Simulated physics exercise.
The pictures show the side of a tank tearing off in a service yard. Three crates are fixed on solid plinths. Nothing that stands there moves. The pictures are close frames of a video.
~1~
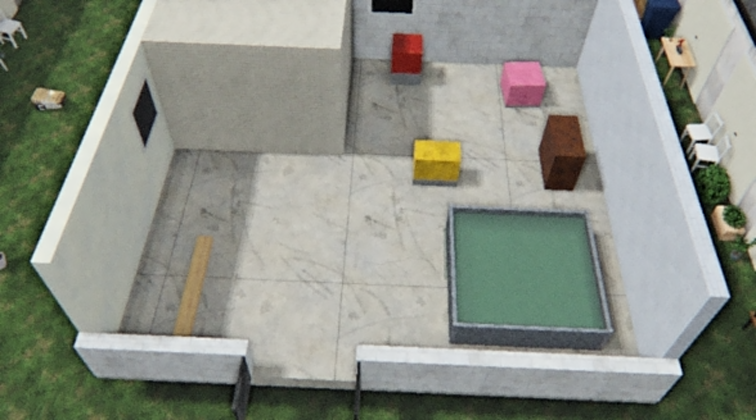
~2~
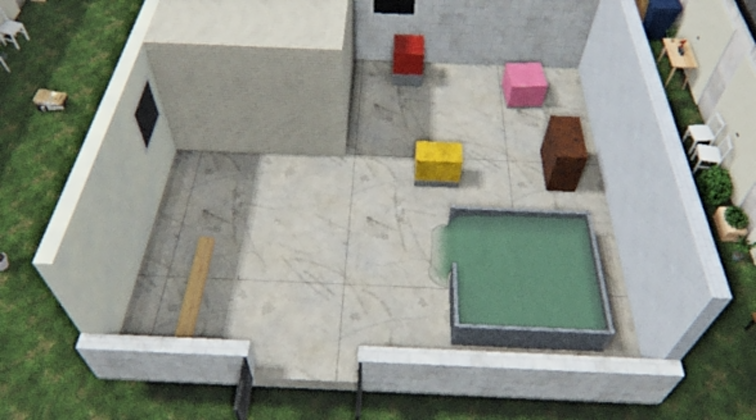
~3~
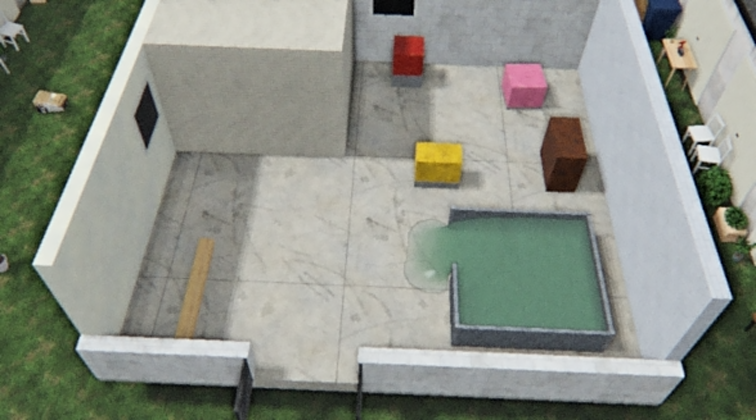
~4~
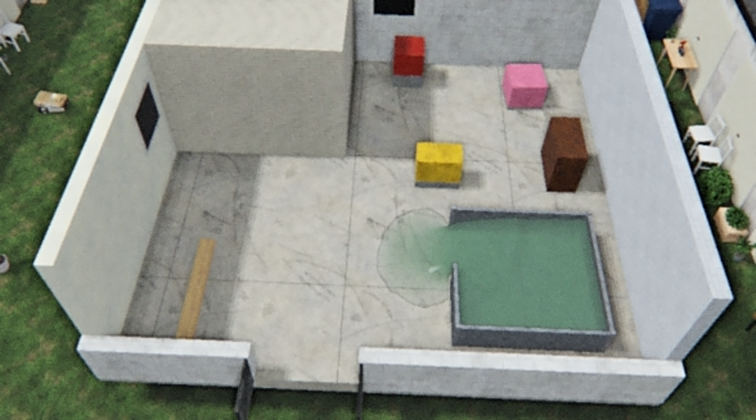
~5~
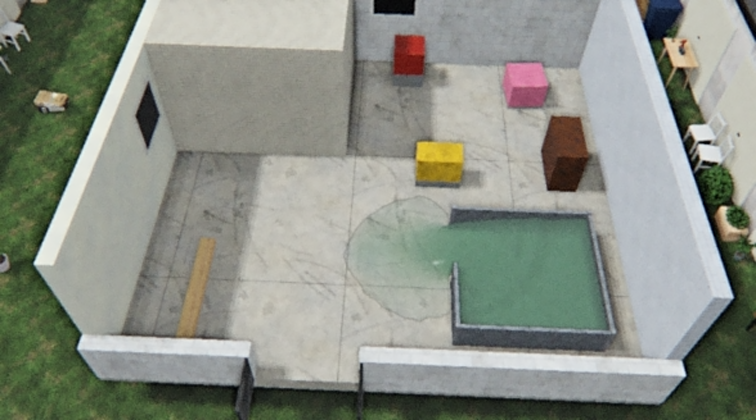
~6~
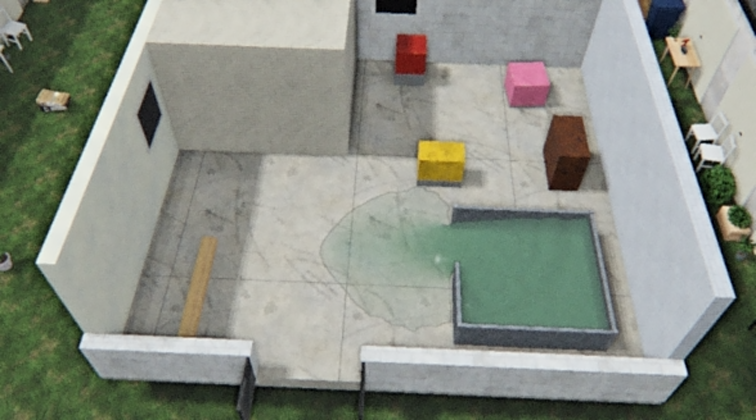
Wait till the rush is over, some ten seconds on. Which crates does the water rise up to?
In the end: The yellow crate stays dry; the red crate stays dry; the pink crate stays dry.
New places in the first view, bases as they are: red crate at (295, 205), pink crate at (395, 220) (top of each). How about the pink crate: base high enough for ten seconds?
My reading: Pink is soaked.
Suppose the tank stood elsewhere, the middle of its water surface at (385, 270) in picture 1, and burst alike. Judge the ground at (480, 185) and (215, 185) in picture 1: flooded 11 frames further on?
In turn: Dry, covered.
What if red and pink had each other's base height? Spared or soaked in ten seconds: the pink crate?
Then: Pink crate is spared.
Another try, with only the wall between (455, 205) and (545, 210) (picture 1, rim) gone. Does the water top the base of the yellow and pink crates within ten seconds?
One by one: Yellow crate ends up wet; pink crate gets wet.
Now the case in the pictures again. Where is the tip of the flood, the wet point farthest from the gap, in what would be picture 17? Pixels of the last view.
At about (164, 203).
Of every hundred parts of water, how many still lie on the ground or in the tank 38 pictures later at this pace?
About 96 per cent.
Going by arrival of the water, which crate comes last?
I say the one in pink.
A moment on, water covers 25 % of the floor; the yellow crate water round its plinth, the red crate not reached, the pink crate not reached.
Next, water covers 40 % of the floor; the yellow crate water round its plinth, the red crate not reached, the pink crate not reached.
Then, water covers 50 % of the floor; the yellow crate water round its plinth, the red crate water round its plinth, the pink crate not reached.
Later, water covers 50 % of the floor; the yellow crate water round its plinth, the red crate water round its plinth, the pink crate not reached.
In the end, water covers 70 % of the floor; the yellow crate stayed above the water, the red crate stayed above the water, the pink crate stayed above the water.
